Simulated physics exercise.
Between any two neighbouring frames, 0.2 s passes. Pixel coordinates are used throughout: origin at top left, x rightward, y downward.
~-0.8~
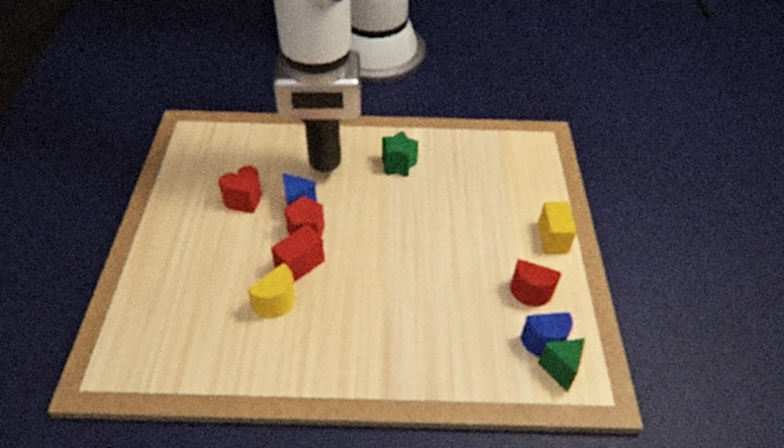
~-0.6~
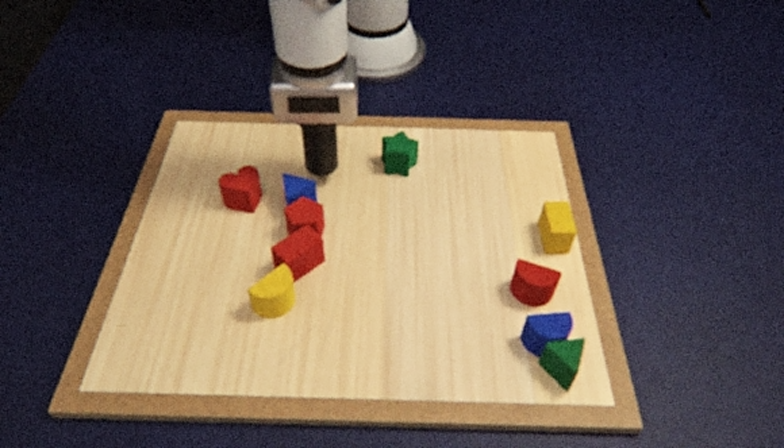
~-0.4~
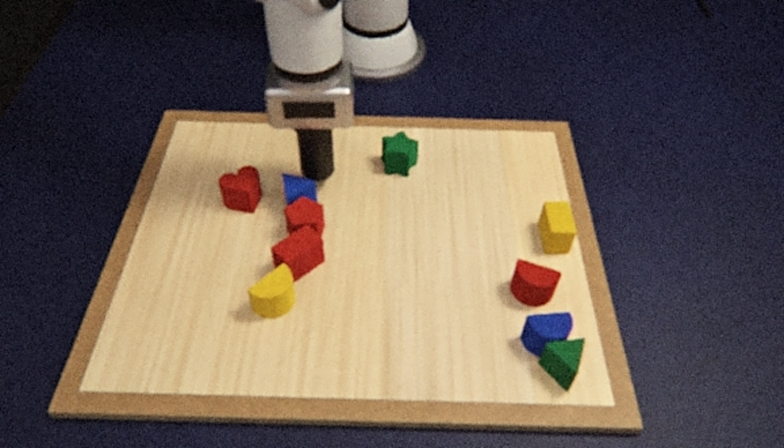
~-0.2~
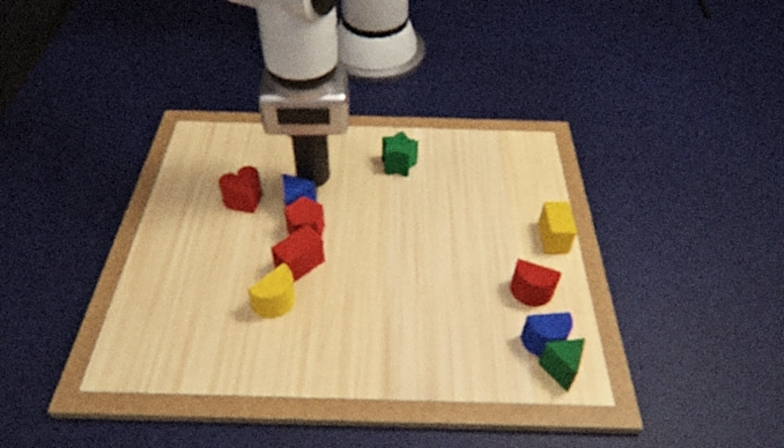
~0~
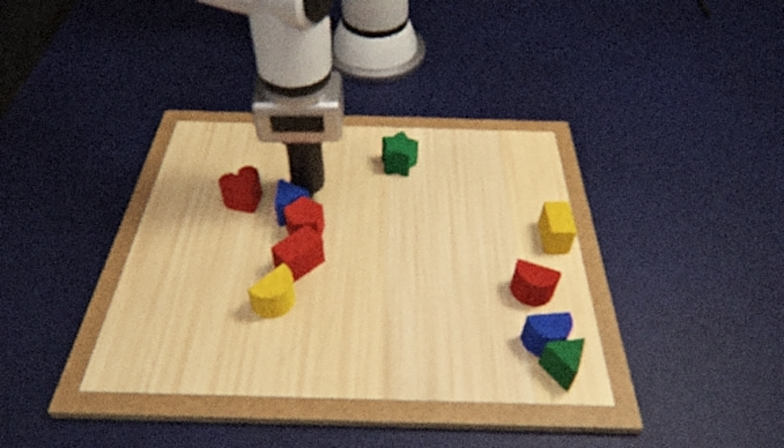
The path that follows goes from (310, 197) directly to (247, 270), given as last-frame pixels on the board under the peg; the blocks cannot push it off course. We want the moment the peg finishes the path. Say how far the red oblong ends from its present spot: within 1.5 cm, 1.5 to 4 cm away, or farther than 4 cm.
It moves between 1.5 and 4 cm.
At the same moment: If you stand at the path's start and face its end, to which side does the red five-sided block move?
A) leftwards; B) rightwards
I choose A.
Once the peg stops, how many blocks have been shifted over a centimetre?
That push would leave three or more blocks displaced by more than about 1 cm.
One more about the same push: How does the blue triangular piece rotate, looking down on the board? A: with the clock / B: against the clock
Letter A.
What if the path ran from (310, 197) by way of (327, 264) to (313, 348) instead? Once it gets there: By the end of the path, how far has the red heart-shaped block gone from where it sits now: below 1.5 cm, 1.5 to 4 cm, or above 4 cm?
Short of 1.5 cm.
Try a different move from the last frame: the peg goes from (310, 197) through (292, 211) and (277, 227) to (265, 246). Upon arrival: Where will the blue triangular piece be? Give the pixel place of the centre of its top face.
The top centre is at (237, 242).
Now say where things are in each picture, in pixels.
The first frame shows lower end of the peg (325, 162), tops of blocks, red heart-shaped block (240, 178), blue triangular piece (295, 184), red oblong (297, 243), red five-sided block (304, 210).
The second frame shows peg (322, 166), blocks as before.
The third frame shows peg (318, 171), blocks as before.
The fourth frame shows peg (313, 177), blocks as before.
The fifth frame shows peg (308, 184), red heart-shaped block (240, 178), blue triangular piece (288, 191), red oblong (297, 243), red five-sided block (304, 210).
On the path given first. One third of the way, peg (288, 207); blue triangular piece (265, 215); red oblong (304, 248), turned 25° clockwise; red five-sided block (304, 220), turned 45° anticlockwise.
Two thirds of the way, peg (267, 231); blue triangular piece (239, 238), turned 20° clockwise; red oblong (309, 254), turned 25° clockwise; red five-sided block (301, 230), turned 85° anticlockwise.
At the end, peg (243, 257); red heart-shaped block not moved; blue triangular piece (212, 263), turned 30° clockwise; red oblong (309, 254), turned 25° clockwise; red five-sided block (301, 230), turned 85° anticlockwise.
